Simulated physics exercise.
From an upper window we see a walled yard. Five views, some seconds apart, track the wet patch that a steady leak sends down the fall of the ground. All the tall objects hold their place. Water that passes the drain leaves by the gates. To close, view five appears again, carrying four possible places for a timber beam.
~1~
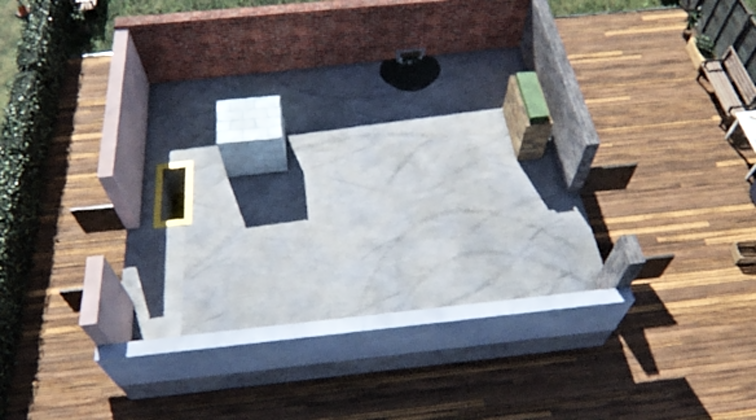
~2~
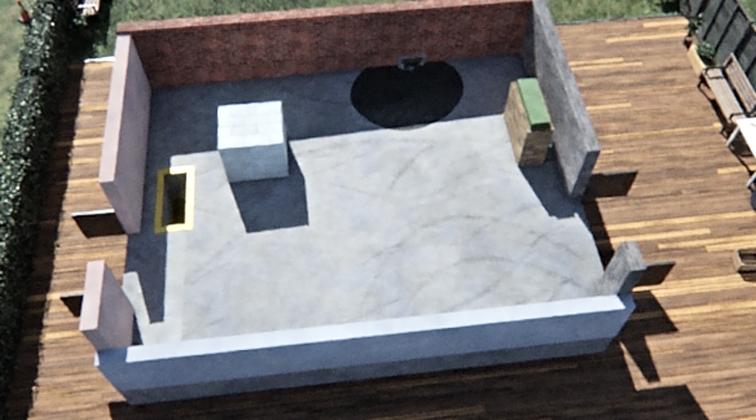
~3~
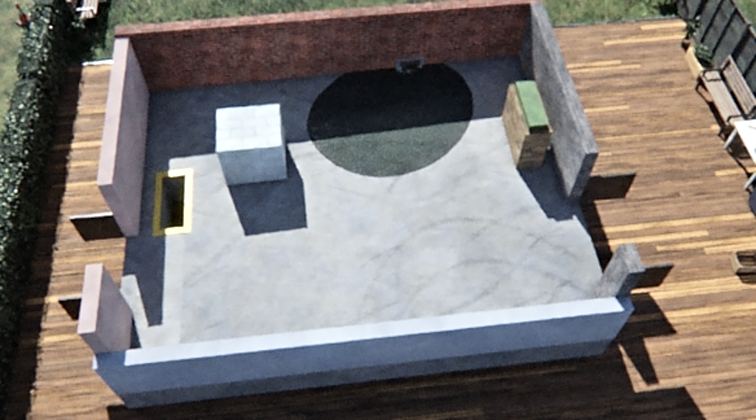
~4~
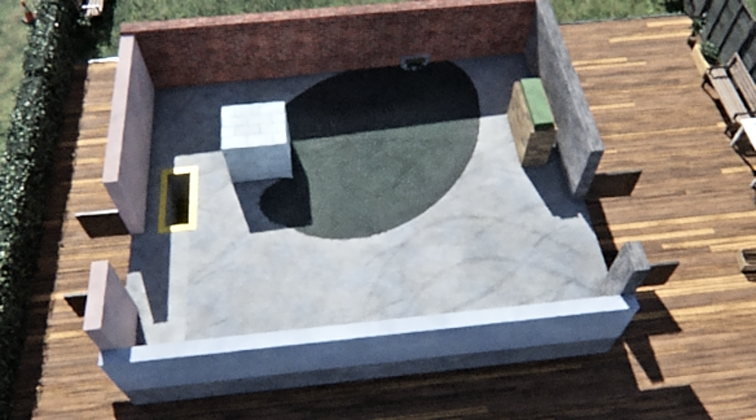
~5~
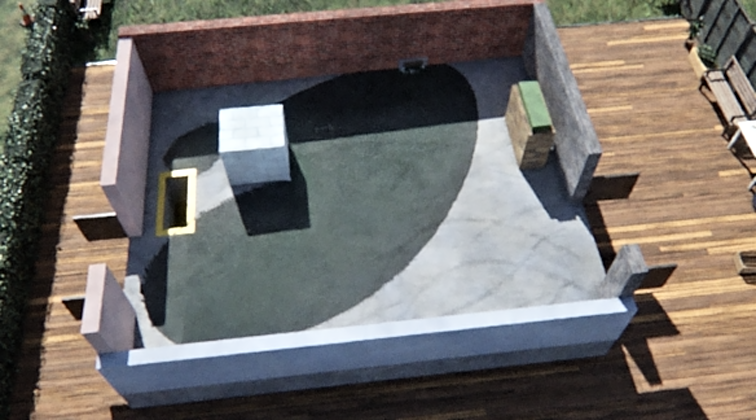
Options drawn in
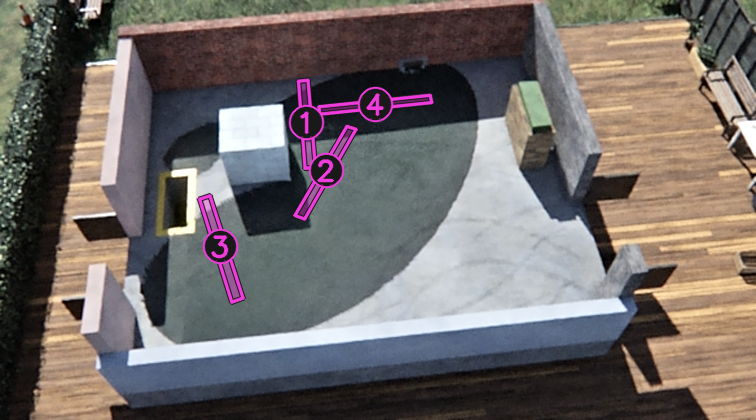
In the video, a dark patch of water appears by the brick back wall of a walled yard and spreads forward and left, passing around a pale block and reaching the ground near a yellow-edged pit and the front wall.
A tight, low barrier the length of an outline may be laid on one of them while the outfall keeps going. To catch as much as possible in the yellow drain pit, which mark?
4 beats the others.
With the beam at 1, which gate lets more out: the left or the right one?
The left one.
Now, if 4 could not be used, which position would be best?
3.
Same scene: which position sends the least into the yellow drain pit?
1.
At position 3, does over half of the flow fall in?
No, it does not.
On the marked copy, 1 from (310, 167) to (303, 80); 2 from (299, 217) to (351, 127); 3 from (204, 197) to (237, 300); 4 from (319, 110) to (430, 98).
Choosing 1, next to none of the stream runs into the yellow drain pit, about 98 % out by the gates.
Choosing 2, about 8 % of the stream runs into the yellow drain pit, about 92 % out by the gates.
Choosing 3, about 21 % of the stream runs into the yellow drain pit, about 78 % out by the gates.
Choosing 4, about 45 % of the stream runs into the yellow drain pit, about 54 % out by the gates.
